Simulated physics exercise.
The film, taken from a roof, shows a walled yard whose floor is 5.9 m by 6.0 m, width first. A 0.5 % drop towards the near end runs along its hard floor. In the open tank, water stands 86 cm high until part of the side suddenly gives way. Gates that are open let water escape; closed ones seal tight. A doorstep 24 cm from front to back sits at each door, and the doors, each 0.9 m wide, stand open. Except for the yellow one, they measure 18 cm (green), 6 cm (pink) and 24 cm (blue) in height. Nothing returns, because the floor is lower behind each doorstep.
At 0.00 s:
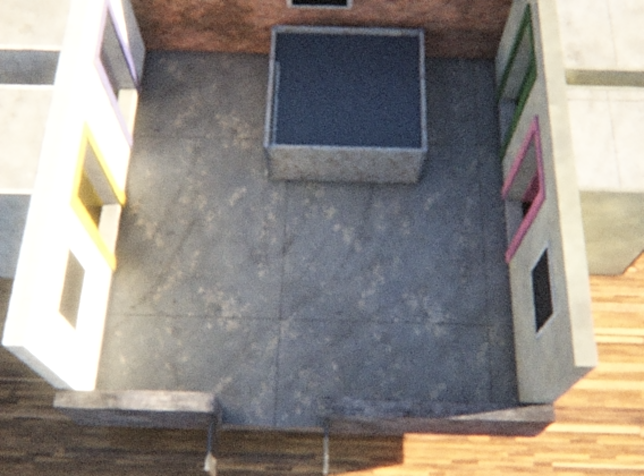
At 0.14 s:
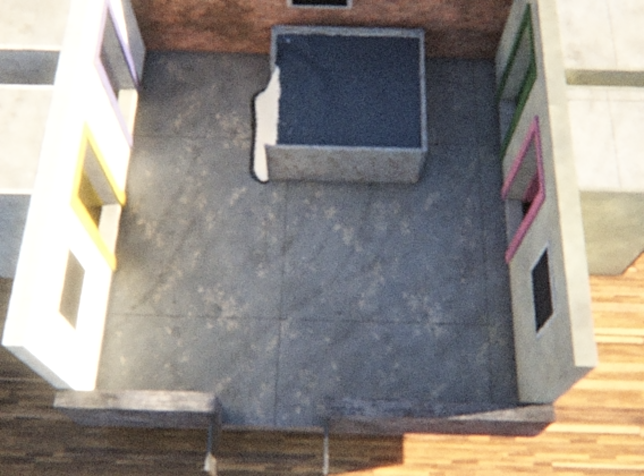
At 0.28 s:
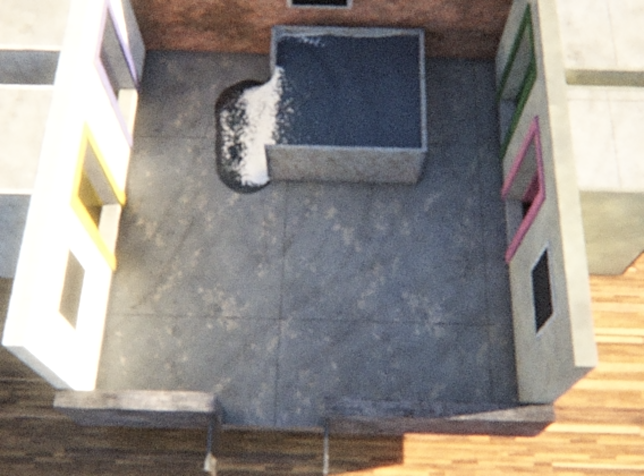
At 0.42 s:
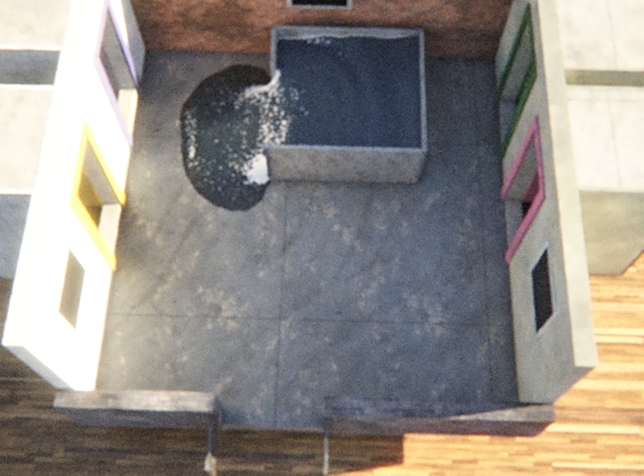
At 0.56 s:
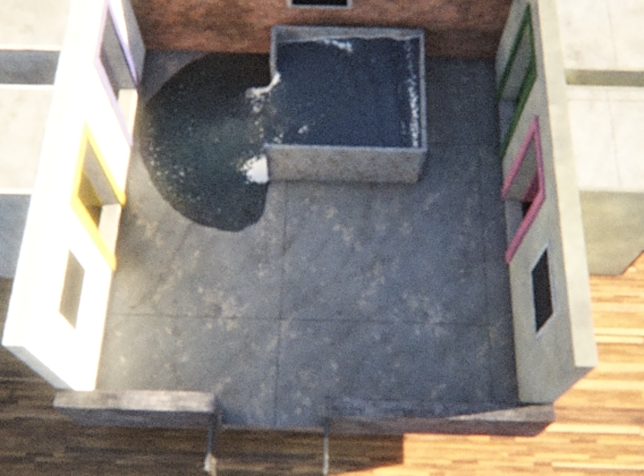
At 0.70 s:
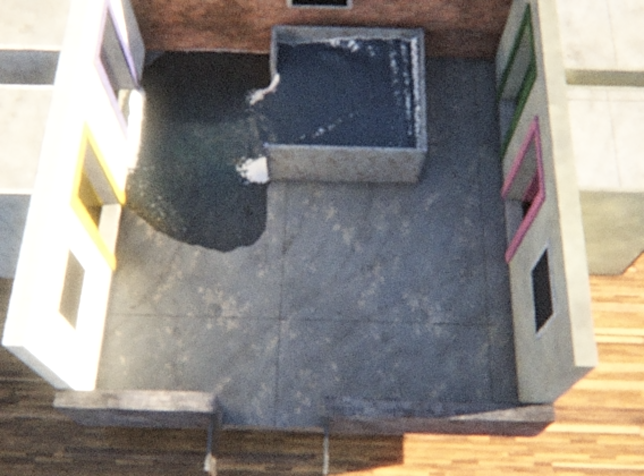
The clip opens on a high view of a walled yard with coloured door surrounds and a still, open tank of dark water against the back wall. Water bursts white from the tank's left side, then spreads across the grey floor in a widening dark pool, reaching the left wall while ripples cross the tank.
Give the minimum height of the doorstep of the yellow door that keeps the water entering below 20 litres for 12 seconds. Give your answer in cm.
Minimum height: About 25 cm.
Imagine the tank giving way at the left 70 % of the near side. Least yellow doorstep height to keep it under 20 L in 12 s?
Then it needs around 8.0 cm.
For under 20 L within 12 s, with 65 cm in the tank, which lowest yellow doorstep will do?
About 18 cm.
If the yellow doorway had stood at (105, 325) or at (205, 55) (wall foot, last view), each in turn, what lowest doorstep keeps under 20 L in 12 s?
19 and 20 cm.
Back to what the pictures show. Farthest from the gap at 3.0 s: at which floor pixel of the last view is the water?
Lab note: Front tip approx. at (94, 403).
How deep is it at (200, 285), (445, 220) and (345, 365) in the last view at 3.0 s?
Close to 3, 0 and 0 cm, one after the other.
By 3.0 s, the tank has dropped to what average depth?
About 31 cm.
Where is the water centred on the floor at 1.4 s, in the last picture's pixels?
Approximately (283, 130).
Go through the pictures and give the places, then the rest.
The open tank at (346, 90) is whole and still, 86 cm deep; the yellow door at (101, 205) is dry, in the first frame.
Water pours out at (273, 123) and has run 0.3 m, to (255, 109); about 11 cm deep outside, 86 cm at the back, in the second frame.
The front is at (220, 127), 0.9 m from the gap at (273, 126); 1.4 m2 of floor is wet, 86 cm left at the back, in the third frame.
The front is at (184, 120), 1.5 m from the gap at (274, 127); 2.9 m2 of floor is wet, 85 cm left at the back, in the fourth frame.
Water pours out at (274, 128) and has run 2.1 m, to (143, 125); about 8 cm deep outside, 79 cm at the back, in the fifth frame.
The front is at (122, 132), 2.4 m from the gap at (274, 127); 7.0 m2 of floor is wet, 73 cm left at the back; 0.5 m in a straight line remain to the yellow door at (101, 205), in the sixth frame.
After 1.4 s water covers 30 % of the floor, deepest (52 cm) near (142, 154); 26 cm at the yellow door, 2 litres in over its 17 cm doorstep.
After 3.0 s water covers 45 % of the floor, deepest (42 cm) near (96, 390); 22 cm at the yellow door, 60 litres in over its 17 cm doorstep.
After 12.0 s water covers 95 % of the floor, deepest (19 cm) near (495, 163); 10 cm at the yellow door, 73 litres in over its 17 cm doorstep.
At the yellow door as built, the water arrived by 0.9 s and peaked near 30 cm at 1.8 s.
Run again over the same 12 s with other heights there, 38 litres in over 21 cm, 9 litres over 28 cm. The limit of 20 litres is kept from about 25 cm up.
